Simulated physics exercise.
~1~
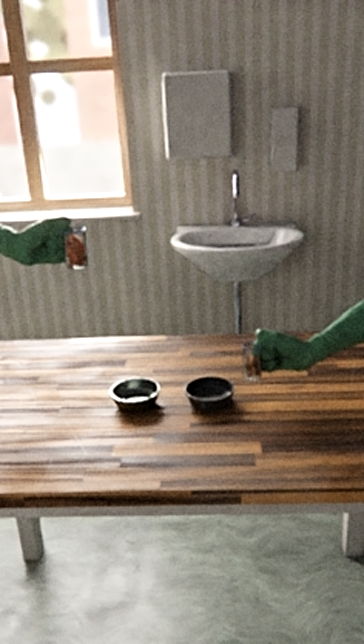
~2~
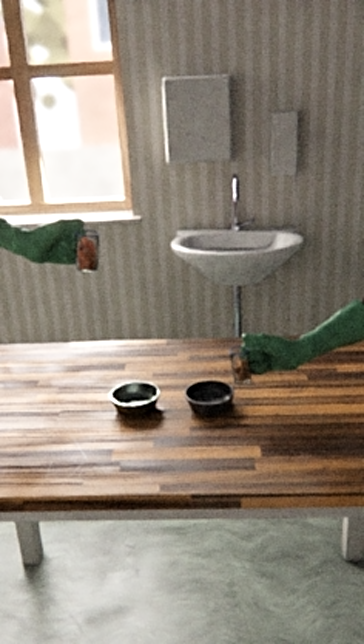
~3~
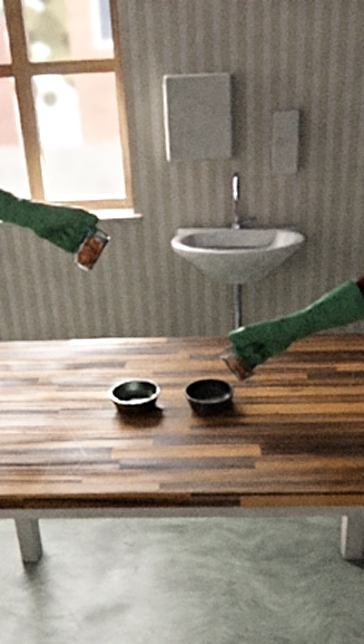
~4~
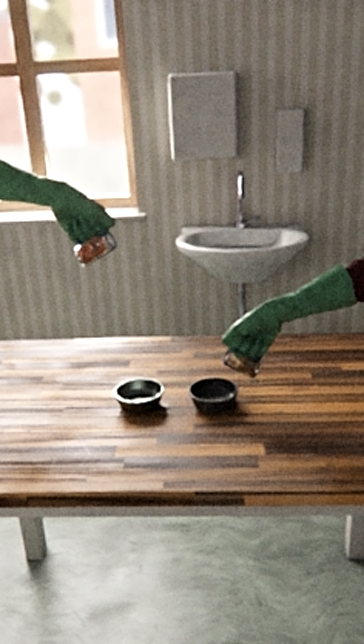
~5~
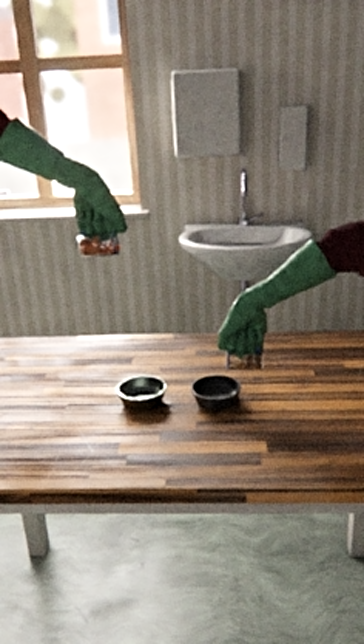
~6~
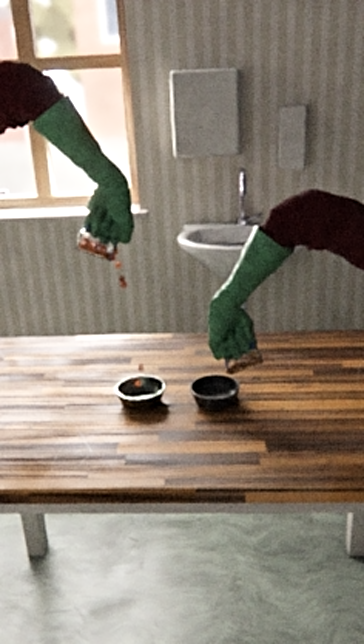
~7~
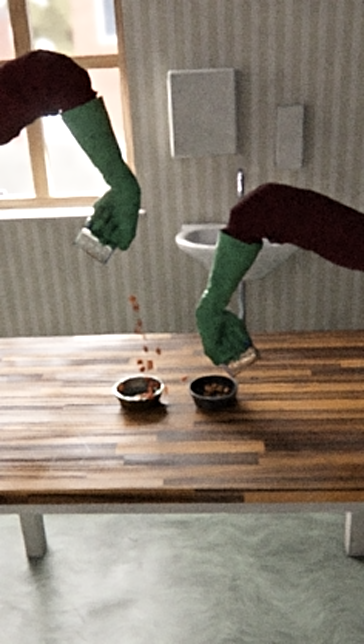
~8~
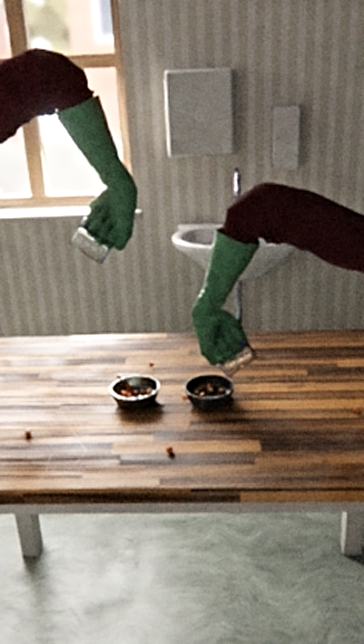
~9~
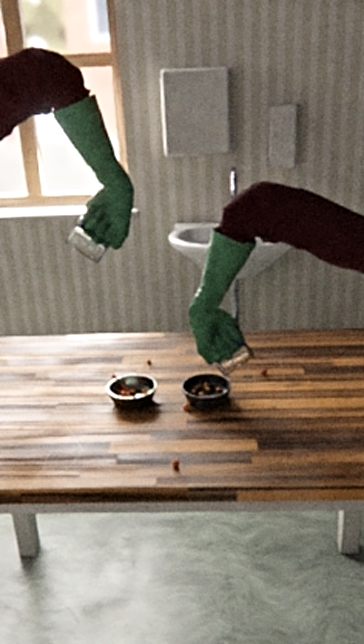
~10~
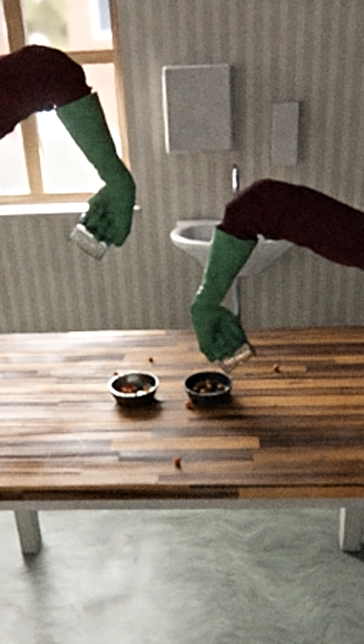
On a wooden table near a sink, green-gloved hands tip two cups of reddish bits into dishes, the higher left one scattering several.
